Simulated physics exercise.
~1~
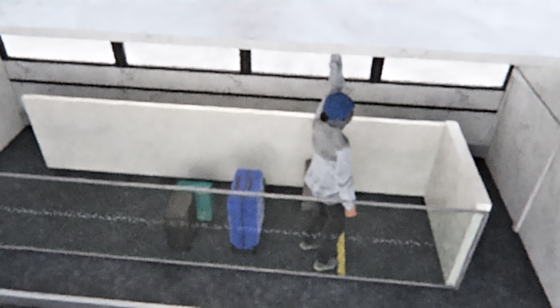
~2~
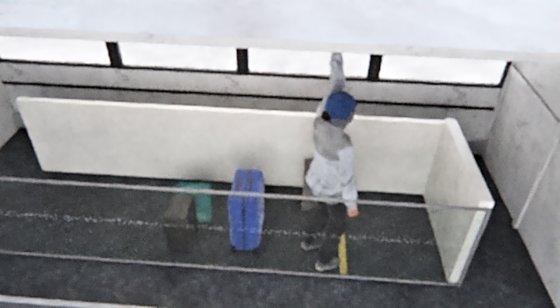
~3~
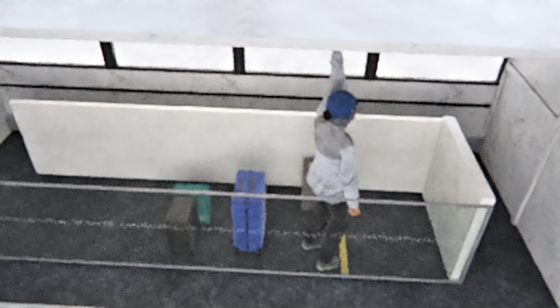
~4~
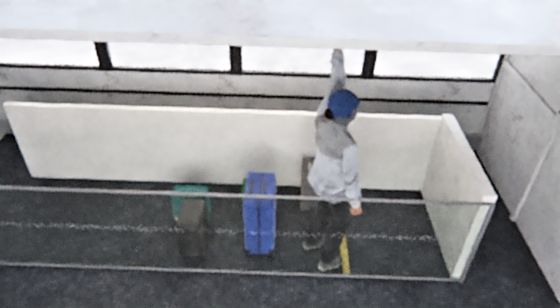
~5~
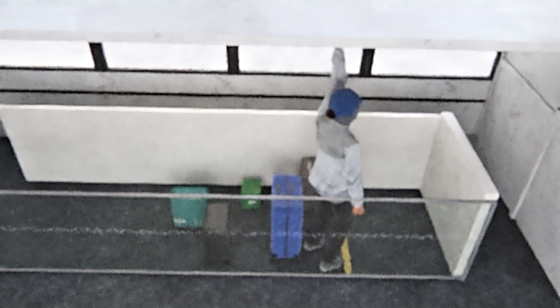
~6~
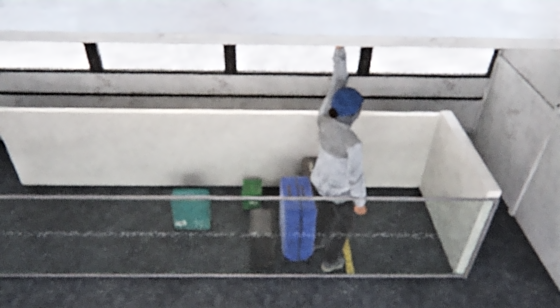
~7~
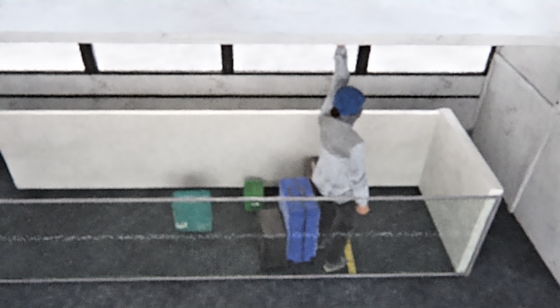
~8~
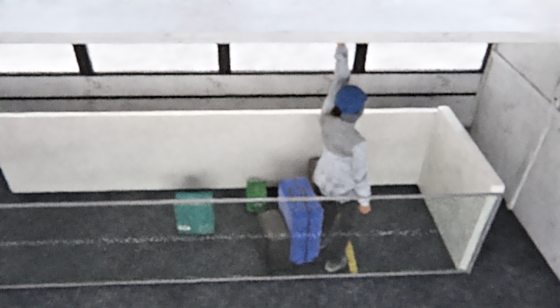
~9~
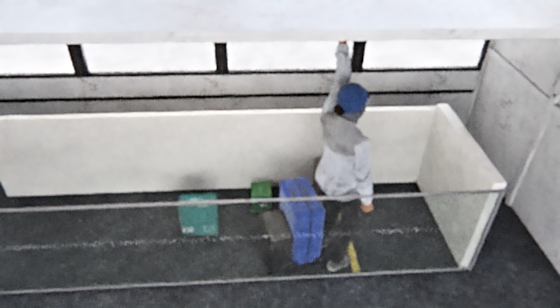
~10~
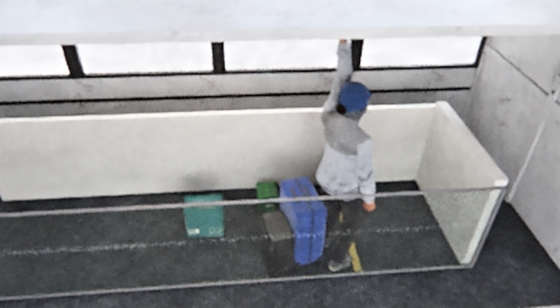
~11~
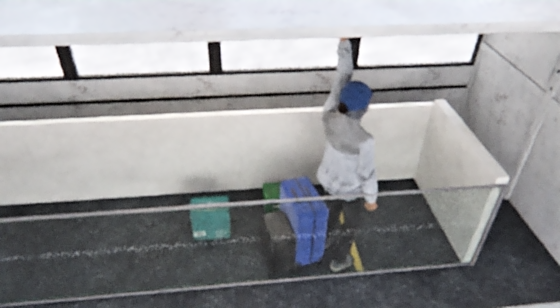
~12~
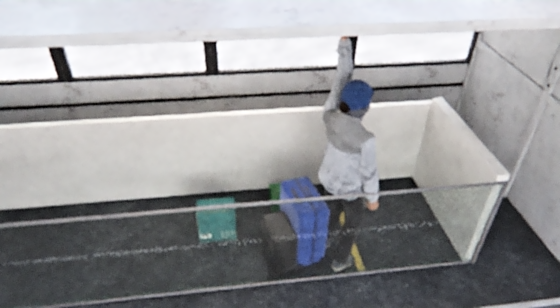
The footage shows a capped passenger holding an overhead support inside a low-walled bay as a blue case and a smaller dark case roll right, exposing a green tub, and stop close together near the passenger, short of the yellow line, with a teal carton behind at left.
